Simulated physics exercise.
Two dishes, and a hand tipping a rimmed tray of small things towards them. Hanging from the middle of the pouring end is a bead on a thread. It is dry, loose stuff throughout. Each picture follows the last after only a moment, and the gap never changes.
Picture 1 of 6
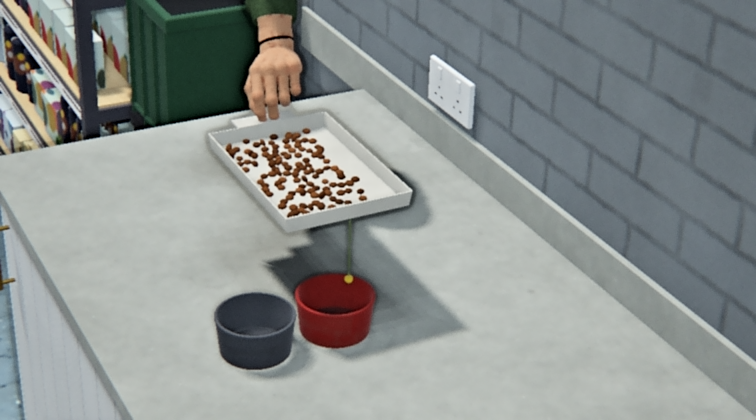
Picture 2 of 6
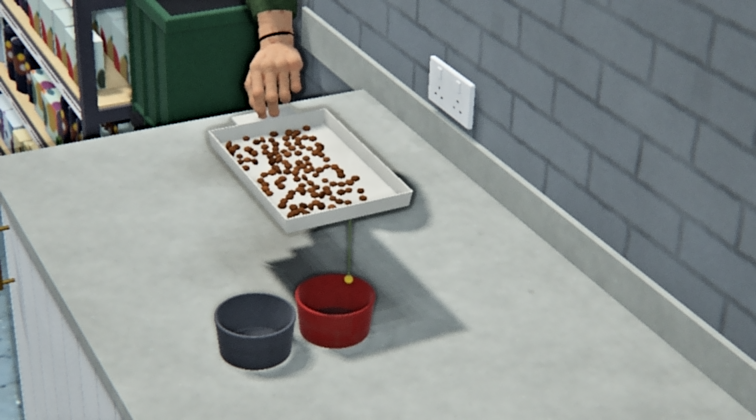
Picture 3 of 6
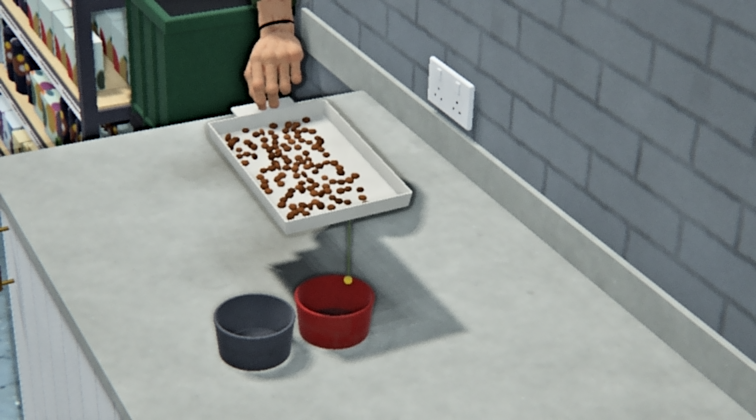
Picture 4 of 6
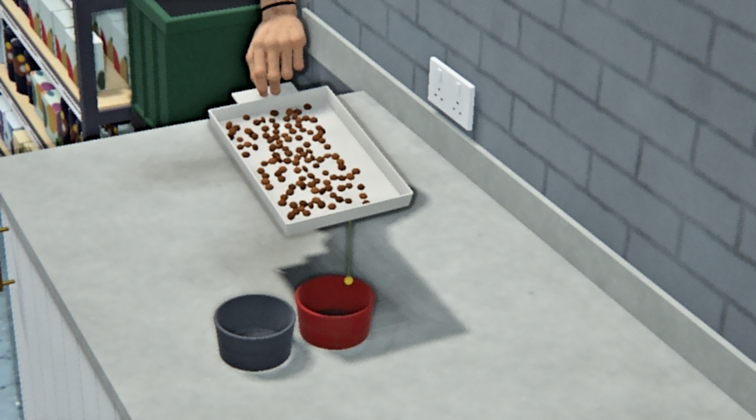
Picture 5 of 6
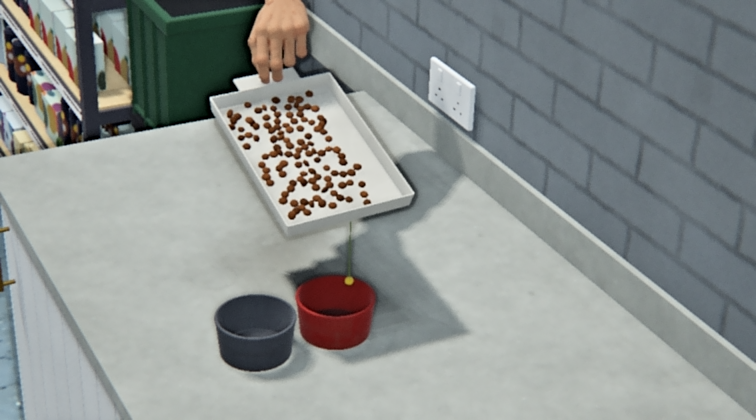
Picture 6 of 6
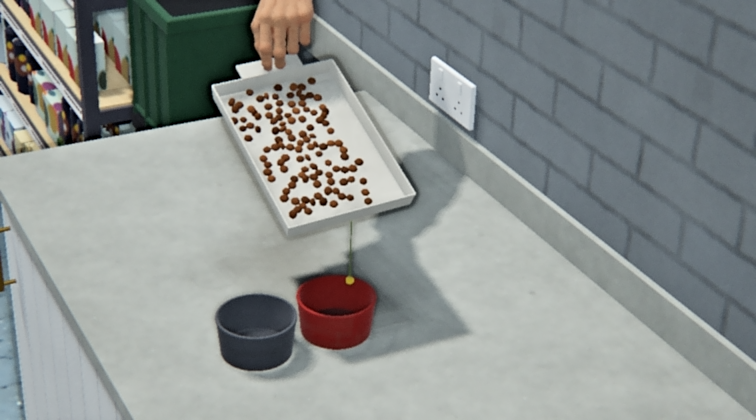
The clip opens on a hand holding a white rimmed tray of small brown pieces above a grey counter, with a dark dish and a red dish below. The hand steadily raises the tray's far end, steepening its slope, while the near edge dips slightly towards its left corner and the pieces stay scattered across it.
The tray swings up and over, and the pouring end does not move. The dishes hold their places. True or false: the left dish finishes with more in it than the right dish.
False; the right dish has more.
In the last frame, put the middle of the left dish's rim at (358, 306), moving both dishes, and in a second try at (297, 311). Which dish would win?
The dish to the left, then the dish to the left.
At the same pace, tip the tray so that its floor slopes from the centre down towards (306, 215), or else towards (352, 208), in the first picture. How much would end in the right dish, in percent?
Shares, approx.: 30 %, then 10 %.
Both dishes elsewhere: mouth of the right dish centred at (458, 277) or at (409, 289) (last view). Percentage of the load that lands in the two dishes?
First placement near 30 percent, second near 70 percent.
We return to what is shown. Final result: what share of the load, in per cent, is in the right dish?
About 20 per cent.
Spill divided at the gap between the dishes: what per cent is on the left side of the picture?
Roughly 20 percent.
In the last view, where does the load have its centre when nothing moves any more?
The centre comes to rest near (347, 360).
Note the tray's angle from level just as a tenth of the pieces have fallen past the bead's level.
It is at around 80 degrees by then.
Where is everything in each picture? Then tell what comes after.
In the first picture, corners of the pouring end at (287, 217) and (409, 190), level; middle of the load at (297, 170), bits of dog kibble; left dish at (271, 349); right dish at (352, 327); bead on its thread at (349, 279).
In the second picture, corners of the pouring end at (287, 218) and (409, 191), level; middle of the load at (297, 169).
In the third picture, corners of the pouring end at (287, 220) and (409, 192), tipped barely, lowest at the left corner; middle of the load at (297, 165).
In the fourth picture, corners of the pouring end at (288, 222) and (410, 192), tipped a little, lowest at the left corner; middle of the load at (298, 157).
In the fifth picture, corners of the pouring end at (289, 224) and (411, 193), tipped clearly, lowest at the left corner; middle of the load at (299, 150).
In the sixth picture, corners of the pouring end at (290, 225) and (413, 193), tipped clearly, lowest at the left corner; middle of the load at (300, 143); left dish at (272, 350); right dish at (353, 329).
Soon after the last picture, tray tipped steeply; nearly all on the tray; a small part in the air.
A little later, tray tipped past a quarter turn; about half on the tray; a stray few in the left dish; a small part in the right dish; about a third outside both; a small part in the air.
Later still, tray tipped past a quarter turn; a stray few in the left dish; about a quarter in the right dish; most outside both.
At rest, tray tipped past a quarter turn; a stray few in the left dish; about a quarter in the right dish; most outside both.
